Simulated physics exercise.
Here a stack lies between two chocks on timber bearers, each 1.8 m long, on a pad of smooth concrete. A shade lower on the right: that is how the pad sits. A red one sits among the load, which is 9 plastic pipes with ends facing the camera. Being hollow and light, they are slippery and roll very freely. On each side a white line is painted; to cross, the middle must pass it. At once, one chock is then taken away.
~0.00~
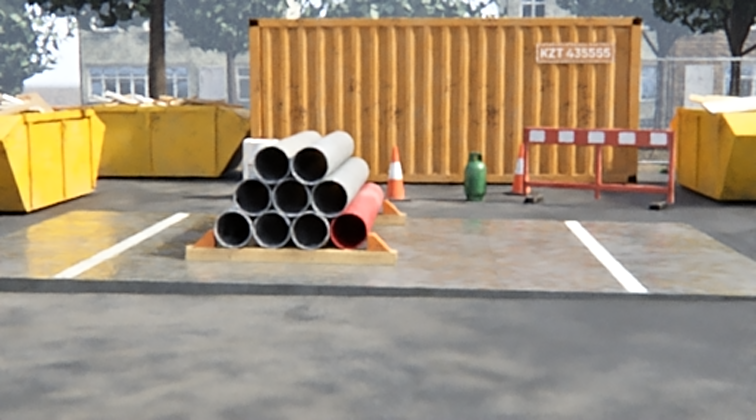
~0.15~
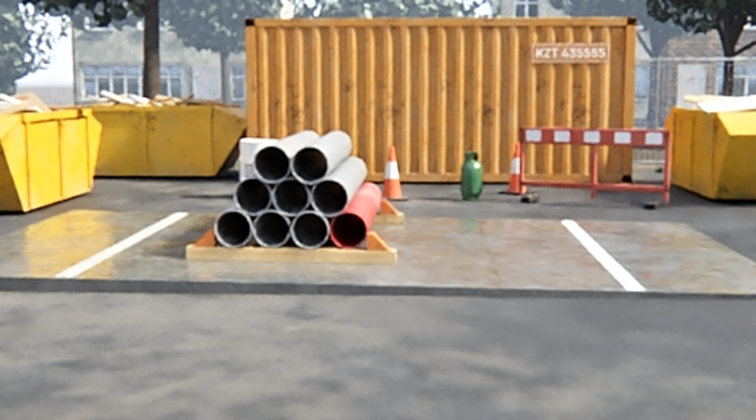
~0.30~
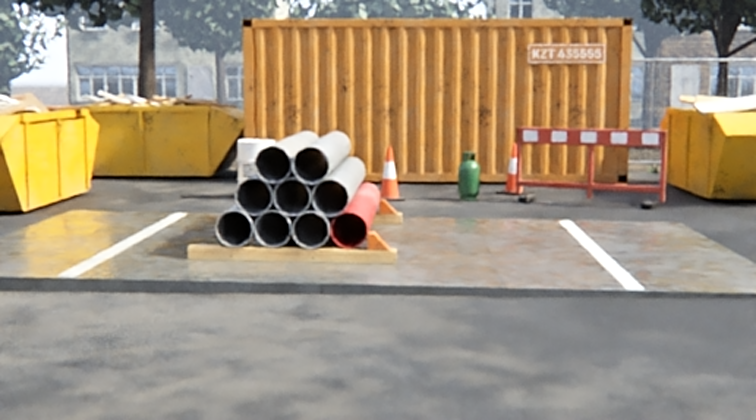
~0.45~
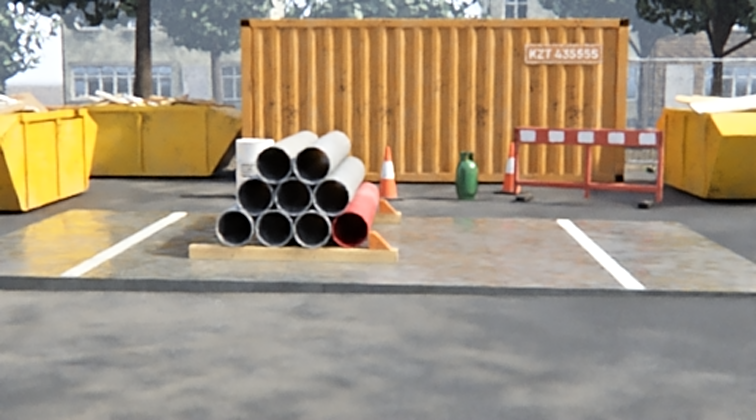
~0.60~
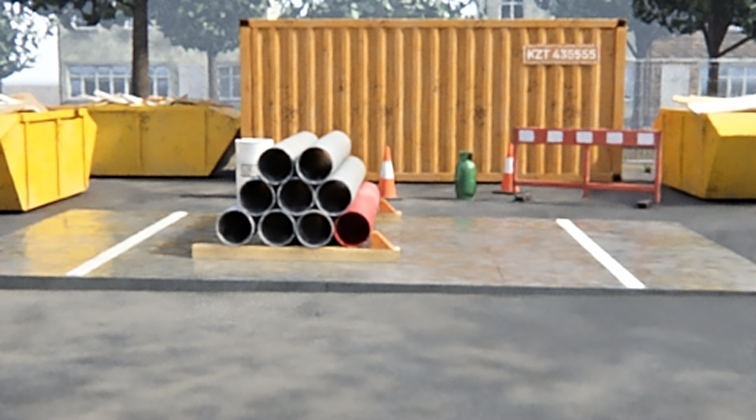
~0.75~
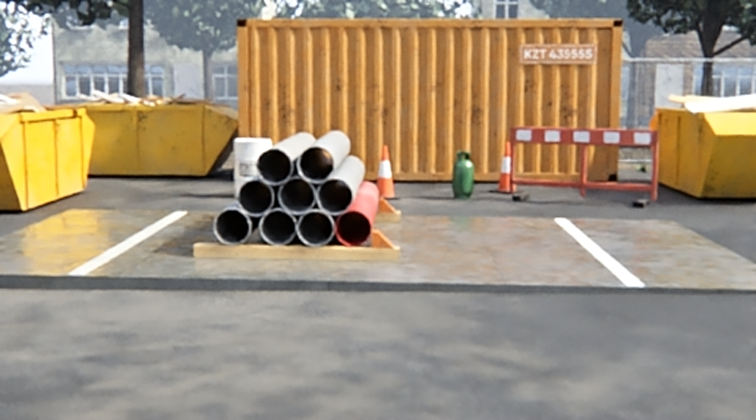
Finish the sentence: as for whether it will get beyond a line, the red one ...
... does not.
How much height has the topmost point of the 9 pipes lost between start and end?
Roughly 30 cm.
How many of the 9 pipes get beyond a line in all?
I make it 2 exactly.
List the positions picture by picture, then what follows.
The first frame shows red at (348, 232); both chocks in; lines at (98, 258) and (618, 270); the pad is a shade lower on the right; 4 of the 9 form the bottom row.
The second frame shows red at (348, 231).
The third frame shows red at (349, 231); left chock gone.
The fourth frame shows red at (350, 230).
The fifth frame shows red at (352, 230).
The sixth frame shows red at (353, 229); lines at (107, 256) and (613, 266).
After 1.1 s, red is on the bearers, 40 cm from the bearers' right end; 0 of 9 have crossed.
At rest (6.4 s), red is on the bearers, 40 cm from the bearers' right end; 2 of 9 have crossed.
